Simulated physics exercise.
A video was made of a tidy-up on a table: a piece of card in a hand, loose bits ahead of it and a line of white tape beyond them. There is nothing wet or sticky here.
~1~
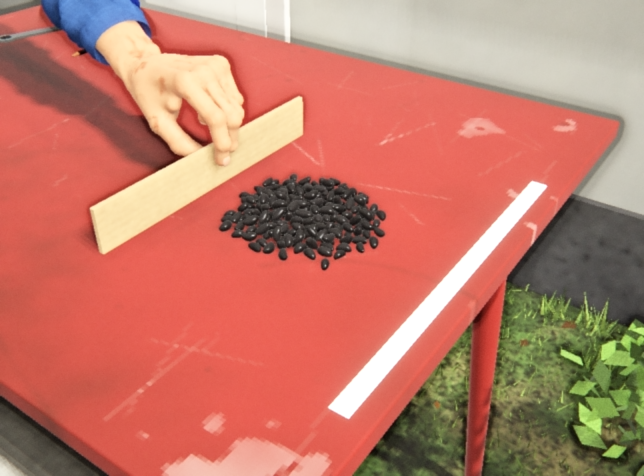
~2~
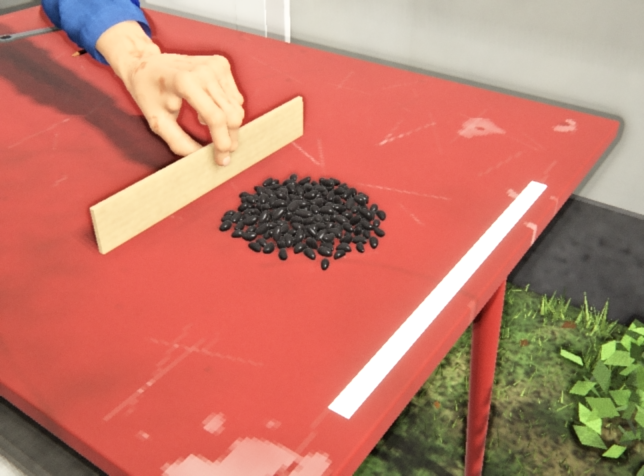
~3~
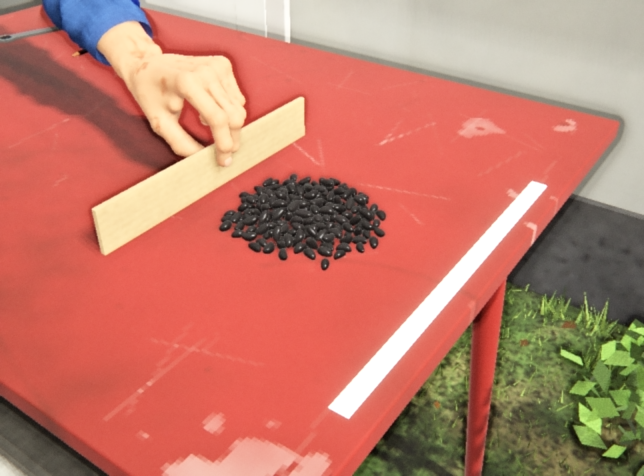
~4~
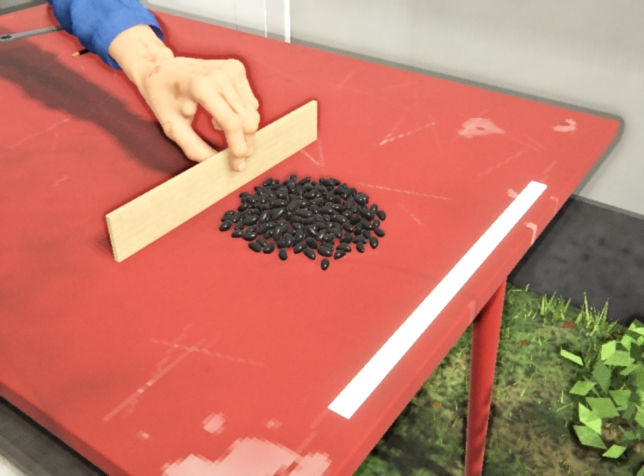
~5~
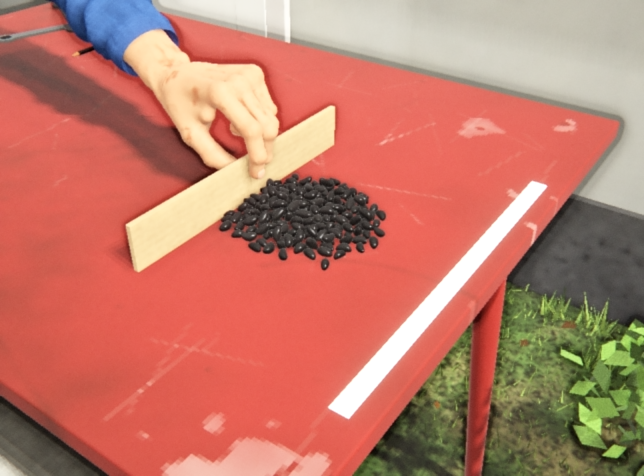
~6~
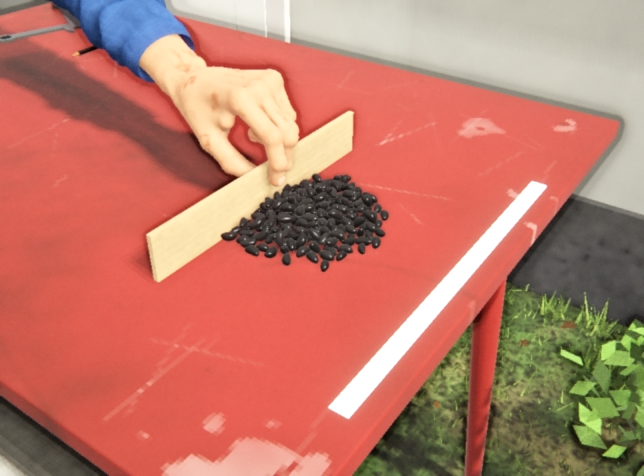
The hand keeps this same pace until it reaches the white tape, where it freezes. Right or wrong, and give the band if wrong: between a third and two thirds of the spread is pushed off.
Wrong, over two thirds is pushed off.
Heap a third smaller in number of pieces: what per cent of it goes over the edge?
I'd say close to 90 per cent.
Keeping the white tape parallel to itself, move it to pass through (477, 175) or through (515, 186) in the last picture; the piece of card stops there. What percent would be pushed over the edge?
First try close to 20 percent, second try close to 60 percent.
Soon, piece of card still moving, near (364, 198); heap all on the table, its front near (475, 274).
A while on, piece of card stopped at the white tape; heap most over the edge.
Finally, piece of card stopped at the white tape; heap most over the edge.
